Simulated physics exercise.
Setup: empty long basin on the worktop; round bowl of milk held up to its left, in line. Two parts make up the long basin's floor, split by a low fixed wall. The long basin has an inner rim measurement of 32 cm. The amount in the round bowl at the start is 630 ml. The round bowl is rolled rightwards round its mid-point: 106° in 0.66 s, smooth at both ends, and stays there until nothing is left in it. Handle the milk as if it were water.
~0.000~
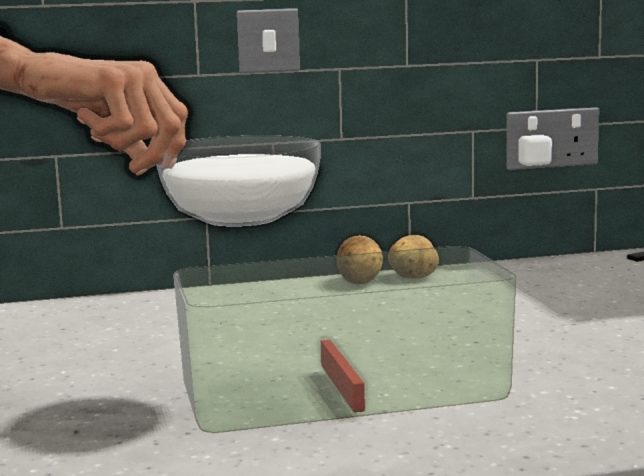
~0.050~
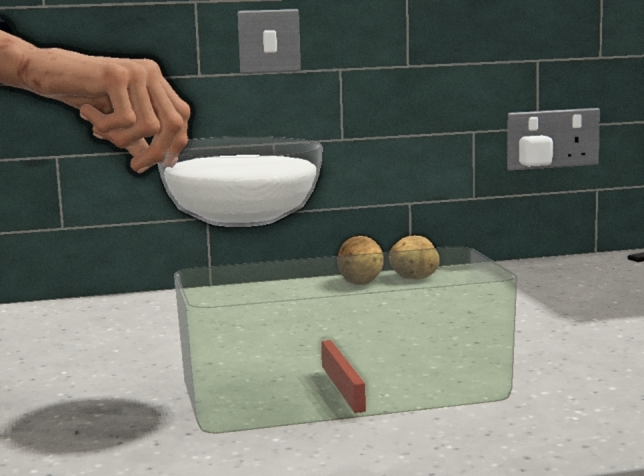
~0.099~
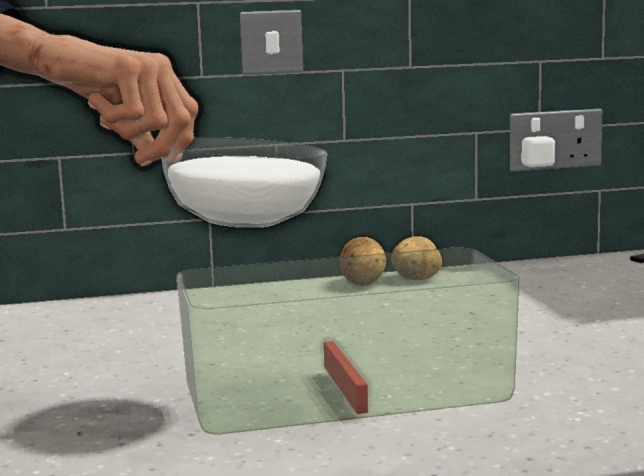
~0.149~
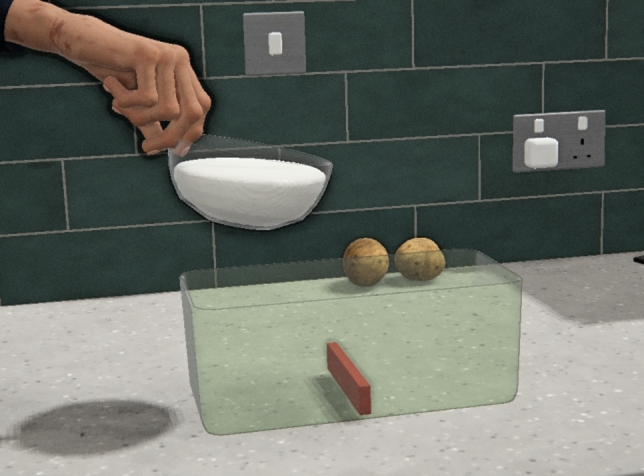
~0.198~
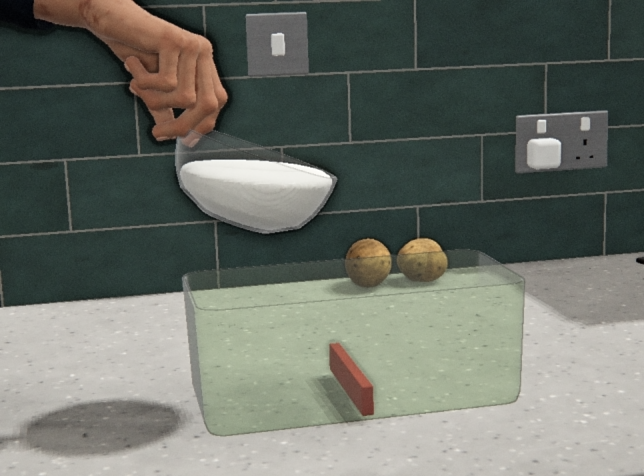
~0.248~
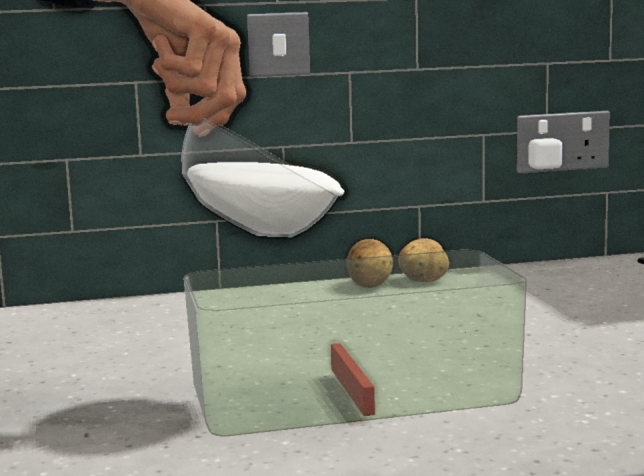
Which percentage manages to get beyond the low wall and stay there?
Beyond the low wall, roughly 64 per cent stays.
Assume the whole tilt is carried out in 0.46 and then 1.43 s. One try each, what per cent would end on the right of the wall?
The first try gives around 55 percent, the second around 75 percent.
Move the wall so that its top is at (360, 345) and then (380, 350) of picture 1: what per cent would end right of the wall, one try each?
Respectively close to 50 and 30 %.
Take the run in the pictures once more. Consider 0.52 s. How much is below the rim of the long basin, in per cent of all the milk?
I'd estimate some 66 percent of the liquid.
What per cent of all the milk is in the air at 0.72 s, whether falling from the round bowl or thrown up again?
Airborne fraction: Approx. 2 %.
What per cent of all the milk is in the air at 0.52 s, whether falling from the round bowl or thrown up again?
Around 22 in a hundred.
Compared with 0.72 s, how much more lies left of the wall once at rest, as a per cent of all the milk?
I'd put it at some 6 percent.
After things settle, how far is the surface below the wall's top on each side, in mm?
For the left, around 20 mm; for the right, around 12 mm.
After 0.52 s the tilt is 95° and 13 per cent is still to pour, 10 is left of the wall and 56 right of it.
After 0.72 s the tilt is 106° and 0 per cent is still to pour, 29 is left of the wall and 68 right of it.
After 0.93 s the tilt is 106° and 0 per cent is still to pour, 34 is left of the wall and 65 right of it.
After 1.16 s the tilt is 106° and 0 per cent is still to pour, 36 is left of the wall and 64 right of it.
In the end 36 per cent lies left of the wall, 64 right of it and 1 outside.
